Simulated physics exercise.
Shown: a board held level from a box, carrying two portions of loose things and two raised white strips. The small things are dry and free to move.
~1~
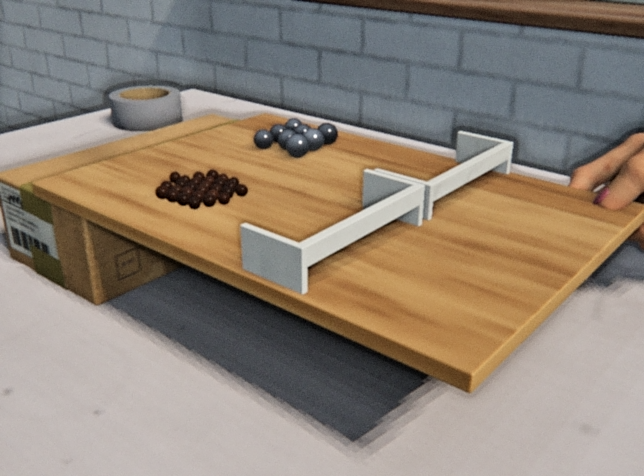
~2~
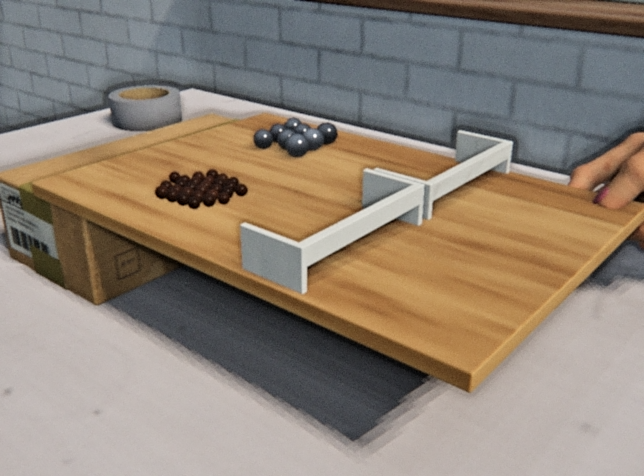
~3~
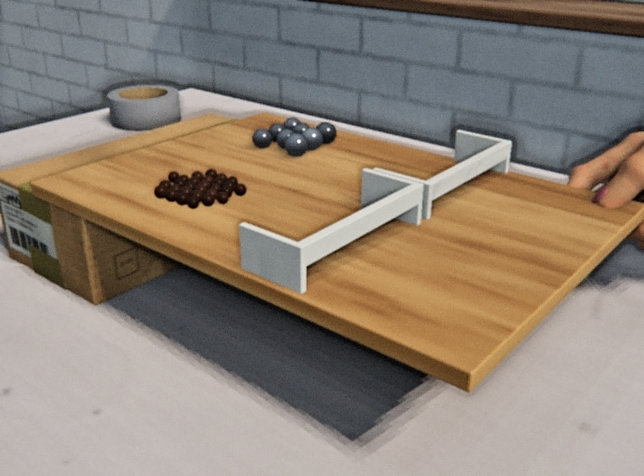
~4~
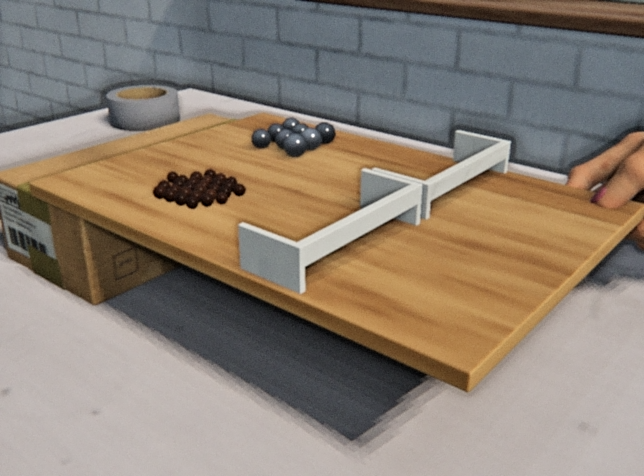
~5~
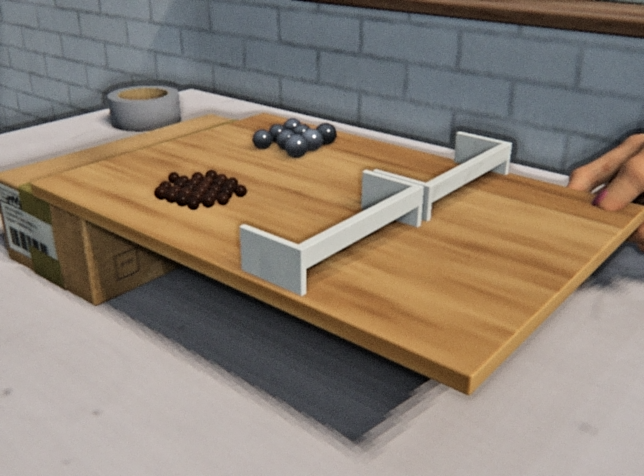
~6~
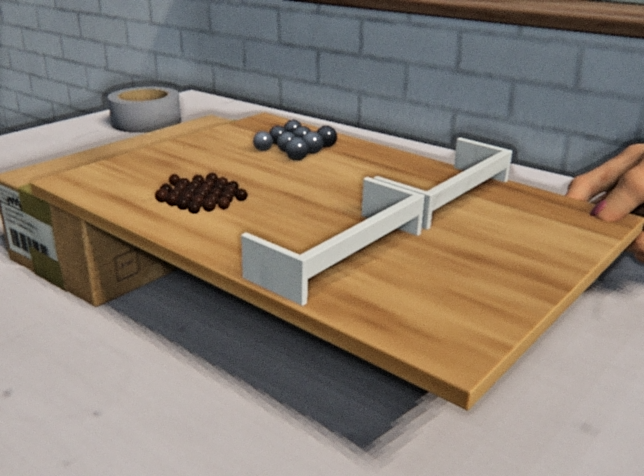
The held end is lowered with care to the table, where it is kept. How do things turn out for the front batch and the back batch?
One by one: The front batch will most likely sneak by the barrier, the back batch will most likely be blocked by the barrier.
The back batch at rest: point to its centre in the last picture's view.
The centre settles at about (451, 233).
Then, 0.44 s on from there, board sloping at 11°; front batch on its way down; back batch on its way down.
Then, 0.82 s on from there, board resting at 15°; front batch the whole lot past its gate; back batch has reached its gate.
In the end, board resting at 15°; front batch the whole lot past its gate; back batch gathered behind its gate.
